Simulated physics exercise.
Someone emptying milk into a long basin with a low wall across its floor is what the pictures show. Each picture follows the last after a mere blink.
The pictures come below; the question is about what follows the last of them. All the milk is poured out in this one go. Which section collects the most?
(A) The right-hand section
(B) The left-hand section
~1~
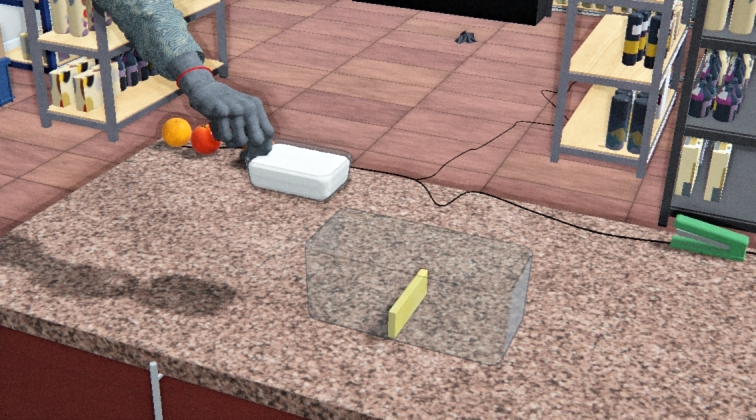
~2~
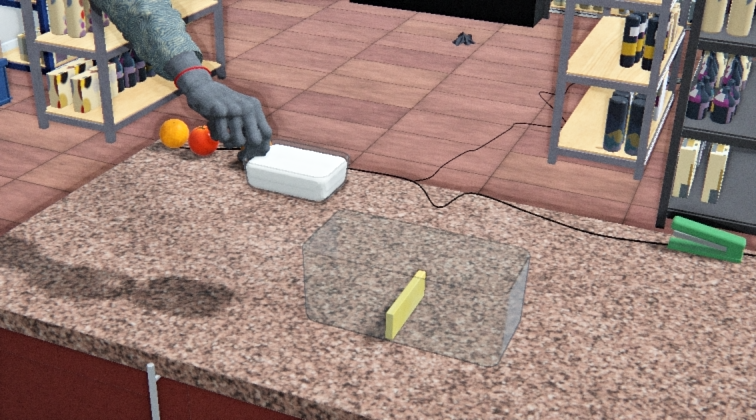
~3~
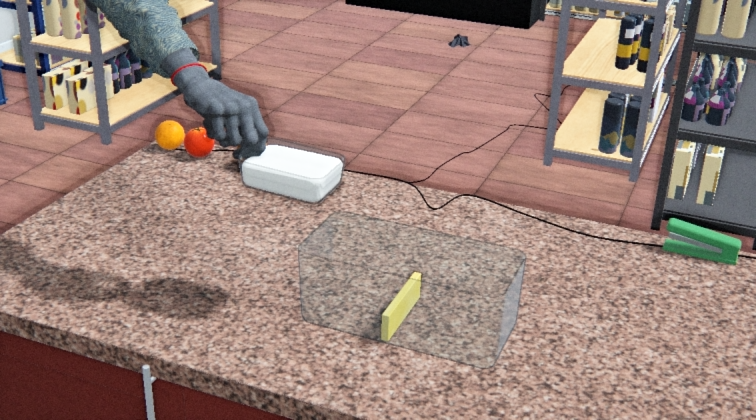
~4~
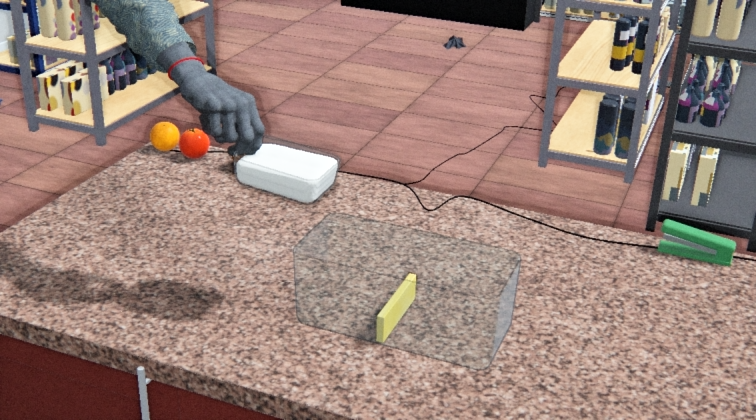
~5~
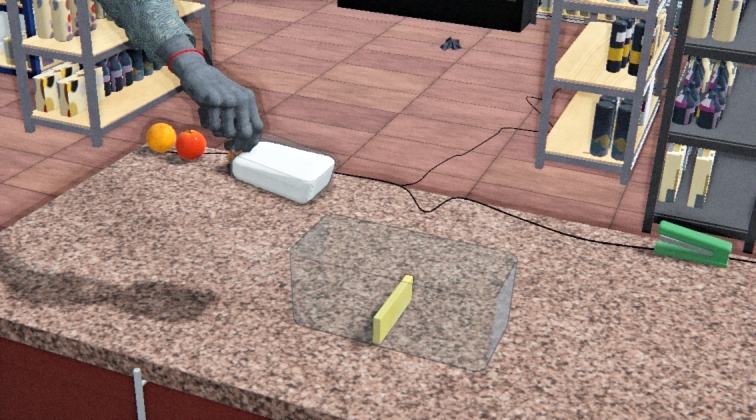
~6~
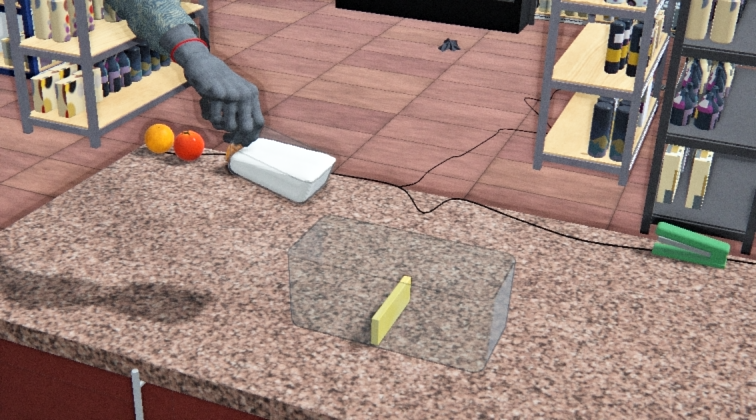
The left-hand section.
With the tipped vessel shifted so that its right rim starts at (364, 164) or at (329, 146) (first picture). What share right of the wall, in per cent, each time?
Roughly 75 per cent, then roughly 10 per cent.
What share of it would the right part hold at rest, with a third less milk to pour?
It should come out close to 5 per cent.
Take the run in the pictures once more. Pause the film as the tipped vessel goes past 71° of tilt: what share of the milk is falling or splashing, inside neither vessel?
About 40 %.
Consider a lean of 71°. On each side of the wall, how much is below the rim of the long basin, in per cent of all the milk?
Left: Roughly 40 %; right: Roughly 0 %.
A moment on, the tilt is 71° and 16 per cent is still to pour, 42 is left of the wall and 1 right of it.
Next, the tilt is 107° and 1 per cent is still to pour, 71 is left of the wall and 23 right of it.
Then the tilt is 115° and 0 per cent is still to pour, 75 is left of the wall and 24 right of it.
Later the tilt is 115° and 0 per cent is still to pour, 75 is left of the wall and 24 right of it.
At rest 75 per cent lies left of the wall, 24 right of it and 1 outside.
